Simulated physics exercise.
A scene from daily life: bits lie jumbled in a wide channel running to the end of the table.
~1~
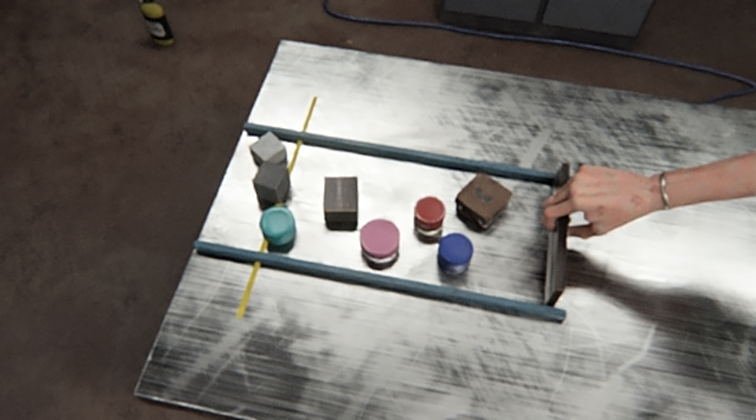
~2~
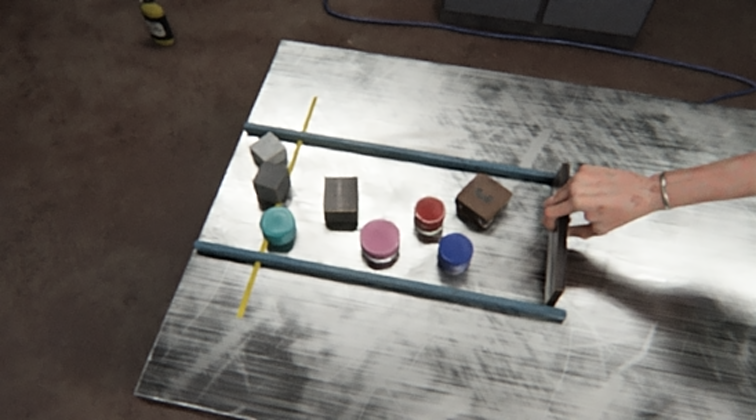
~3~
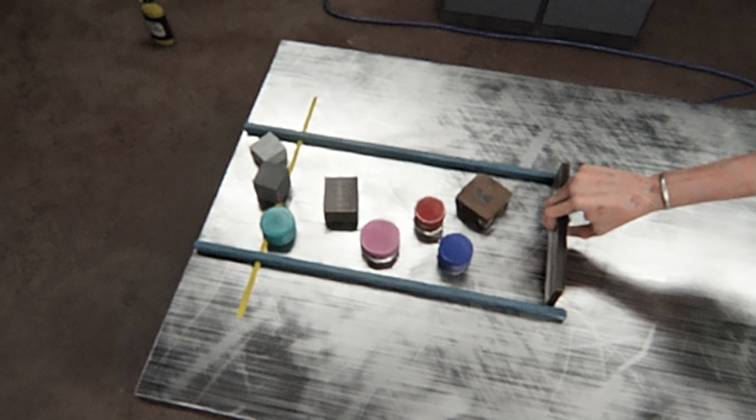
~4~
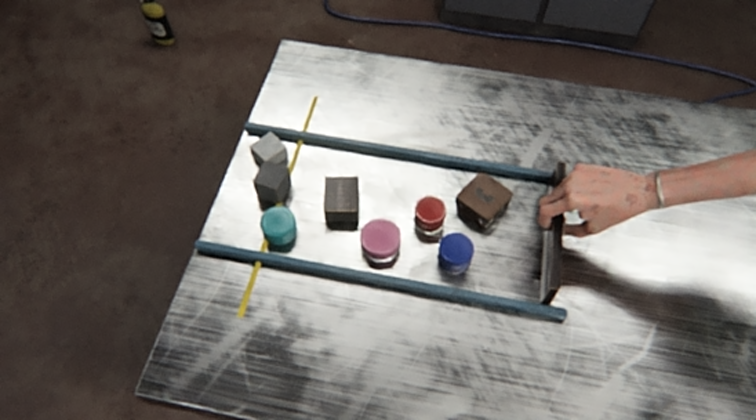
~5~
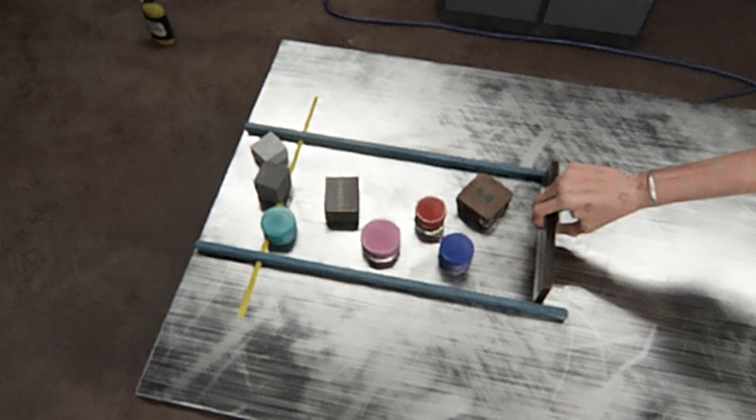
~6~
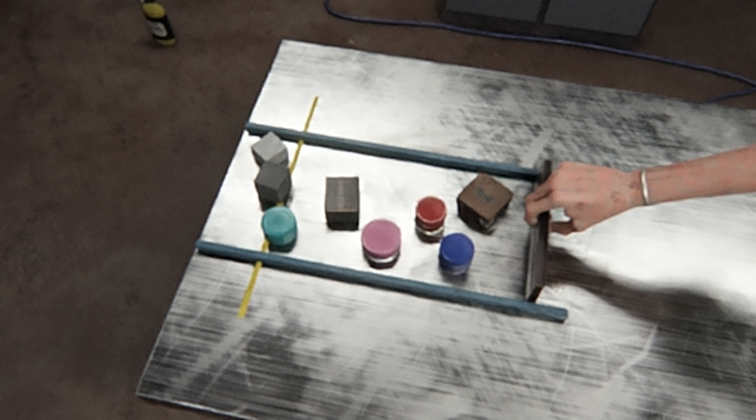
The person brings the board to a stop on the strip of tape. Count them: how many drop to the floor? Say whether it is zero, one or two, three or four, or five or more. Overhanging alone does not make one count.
It is one or two.
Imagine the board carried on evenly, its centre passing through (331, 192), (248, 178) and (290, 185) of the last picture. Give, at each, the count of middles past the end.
Going through the three positions, you'd get 0, 5 and 2.
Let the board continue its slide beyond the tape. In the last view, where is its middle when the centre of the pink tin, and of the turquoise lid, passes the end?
The middle is at (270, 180) when it's the pink tin, and at (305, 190) when it's the turquoise lid.
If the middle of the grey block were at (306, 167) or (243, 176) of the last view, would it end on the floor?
Per position - saved; not saved.
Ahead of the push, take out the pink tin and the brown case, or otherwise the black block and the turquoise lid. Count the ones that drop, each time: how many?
The first count is 1 and the second is 0.
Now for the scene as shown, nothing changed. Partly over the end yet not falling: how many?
The answer comes to 3.
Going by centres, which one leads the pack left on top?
The white block.
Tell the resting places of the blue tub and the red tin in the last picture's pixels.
One is at about (252, 226), the other at about (265, 192).
Soon after, none off yet; white block at rest near (270, 151); grey block at rest near (273, 182); turquoise lid at rest near (280, 225).
Then, none off yet; white block at rest near (270, 151); grey block moved about its own width near (233, 182); turquoise lid moved well along near (220, 215).
At rest, the number that fall off is one or two; fallen, turquoise lid and grey block.
